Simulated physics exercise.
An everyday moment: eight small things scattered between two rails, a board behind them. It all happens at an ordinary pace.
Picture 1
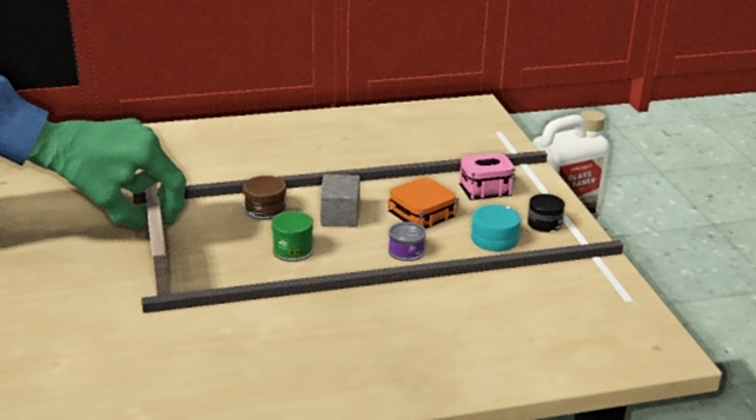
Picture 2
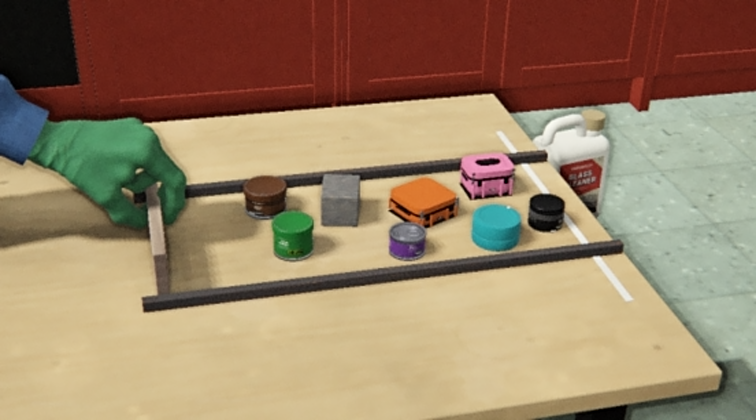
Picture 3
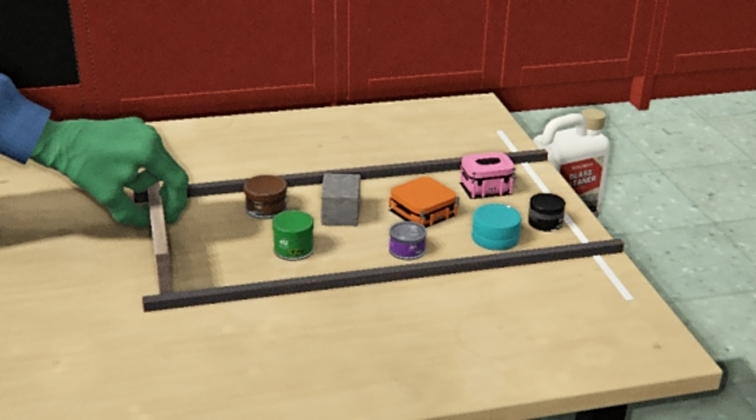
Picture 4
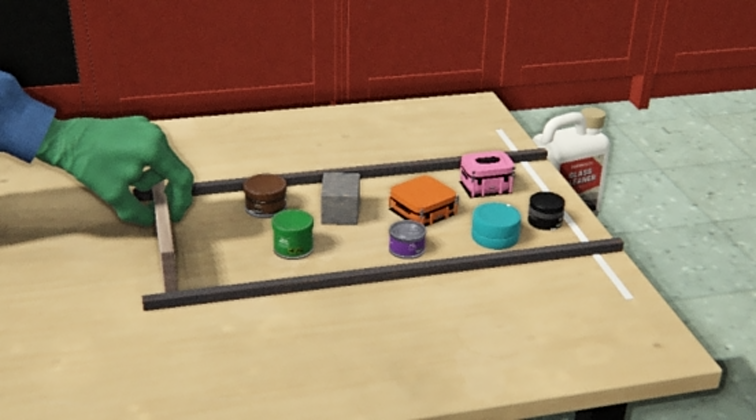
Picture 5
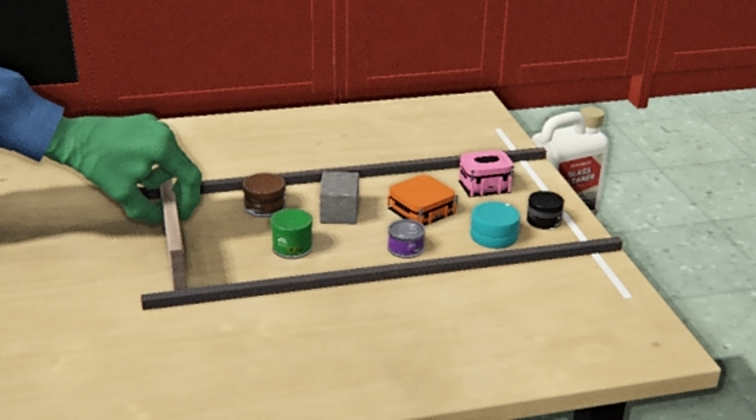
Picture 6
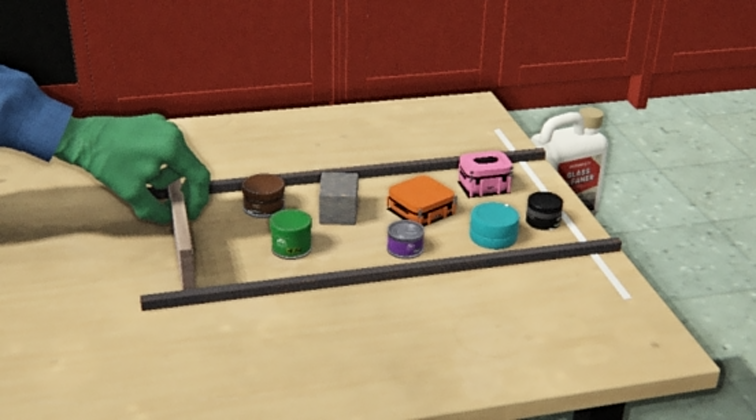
The video shows a green-gloved hand holding a board between two dark rails on a wooden table, moving it slightly right toward several small containers and a grey block, which stay essentially still.
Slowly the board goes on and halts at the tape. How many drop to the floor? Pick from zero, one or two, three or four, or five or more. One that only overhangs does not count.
The number that fall off is three or four.
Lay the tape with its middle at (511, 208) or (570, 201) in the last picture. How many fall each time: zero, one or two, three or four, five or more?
The falls would be one to two; more than four.
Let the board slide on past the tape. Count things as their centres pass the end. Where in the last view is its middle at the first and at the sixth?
First at (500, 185), next at (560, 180).
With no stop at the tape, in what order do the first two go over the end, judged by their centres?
Earliest first: The black tub, the pink case.
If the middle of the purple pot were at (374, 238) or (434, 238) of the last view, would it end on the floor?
Place by place, it is kept; stays on.
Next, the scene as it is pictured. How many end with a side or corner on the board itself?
The number is 4.
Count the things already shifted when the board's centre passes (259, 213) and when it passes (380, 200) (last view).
1 and 5.
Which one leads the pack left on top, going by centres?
The grey block ends nearest.
Soon after, none off yet; black tub at rest near (544, 211); pink case at rest near (485, 174); turquoise lid at rest near (494, 226).
After that, none off yet; black tub moving near (550, 212); pink case displaced a little near (495, 170); turquoise lid displaced about its own width near (526, 232).
In the end, the number that fall off is three or four; gone, orange case, turquoise lid, pink case and black tub.
